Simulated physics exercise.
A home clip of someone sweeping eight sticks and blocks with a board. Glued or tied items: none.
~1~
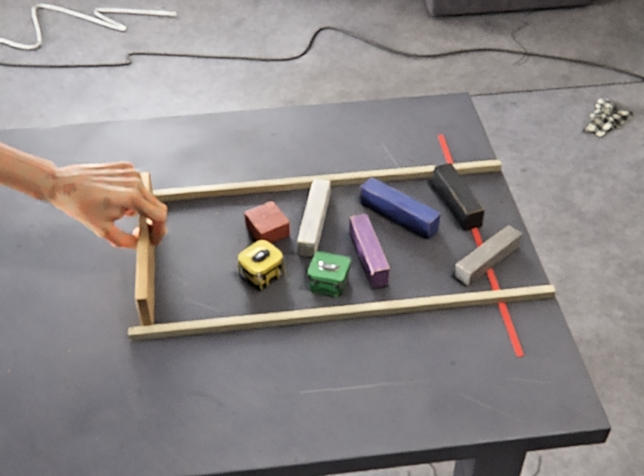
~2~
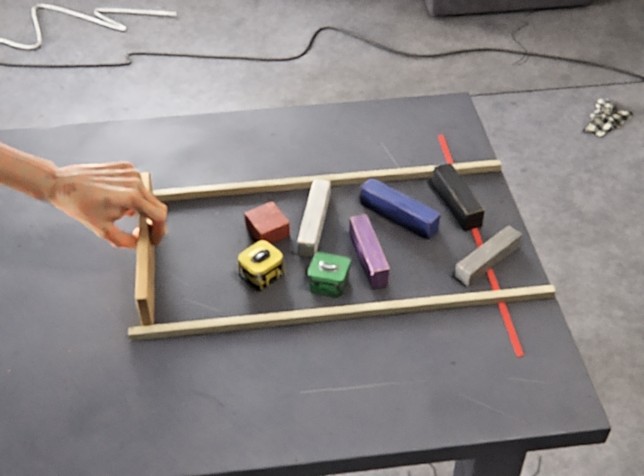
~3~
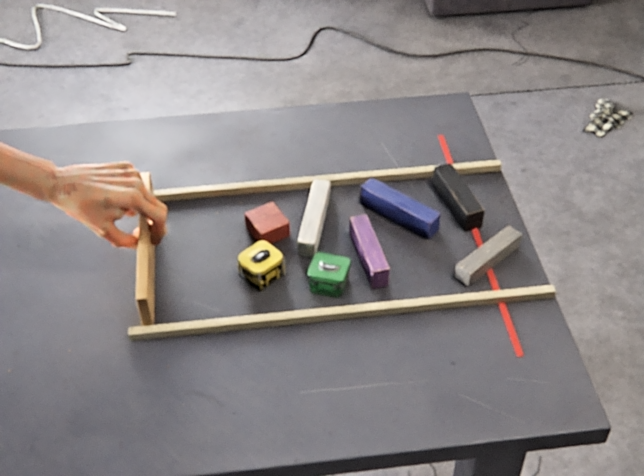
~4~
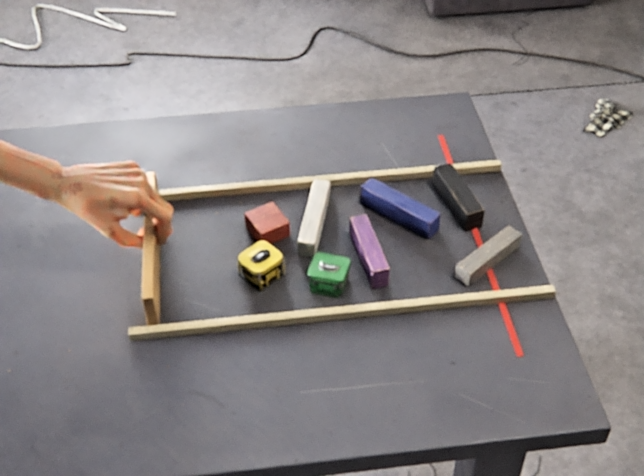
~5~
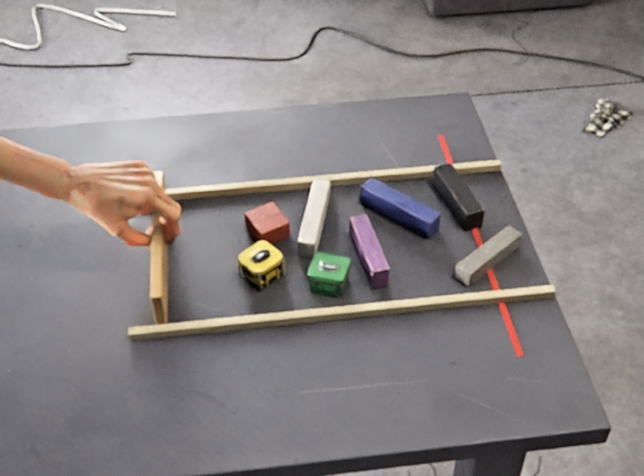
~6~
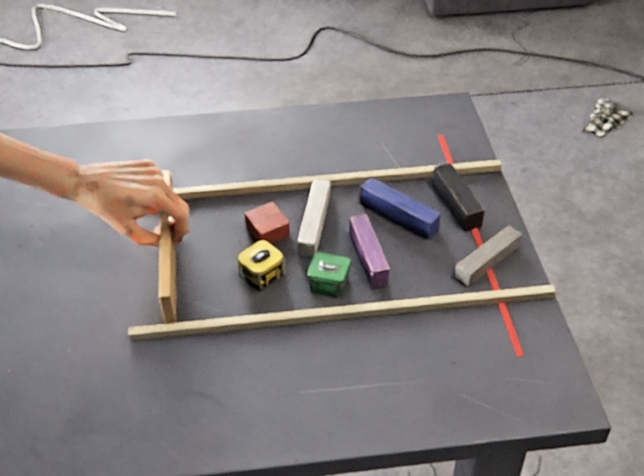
In this clip, a hand holds a wooden board upright between two parallel strips on a dark table, then slides it slightly right, while the colored blocks, the yellow and green cases, and the red tape stay still.
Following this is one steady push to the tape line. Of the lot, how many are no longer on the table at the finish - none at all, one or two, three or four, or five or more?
By the finish, three or four are off it.
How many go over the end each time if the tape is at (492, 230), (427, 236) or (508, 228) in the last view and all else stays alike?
Try 1: 5; try 2: 0; try 3: 5.
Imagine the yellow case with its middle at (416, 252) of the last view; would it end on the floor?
Lab note: It goes off the edge.
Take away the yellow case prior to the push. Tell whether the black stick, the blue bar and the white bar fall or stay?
Outcome for the black stick: It drops; for the blue bar: It drops; for the white bar: It stays.
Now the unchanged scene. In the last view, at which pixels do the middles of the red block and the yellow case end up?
In the last picture the red block sits at (486, 207) while the yellow case sits at (502, 245).
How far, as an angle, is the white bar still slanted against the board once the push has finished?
Roughly 0° out of line.
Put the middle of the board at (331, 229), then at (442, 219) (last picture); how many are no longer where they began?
First position 6; second position 8.
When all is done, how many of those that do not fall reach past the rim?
1, I think.
Soon after, none off yet; grey bar at rest near (489, 255); black stick at rest near (458, 196); blue bar at rest near (399, 208).
In the end, the number that fall off is three or four; gone, blue bar, black stick and grey bar.
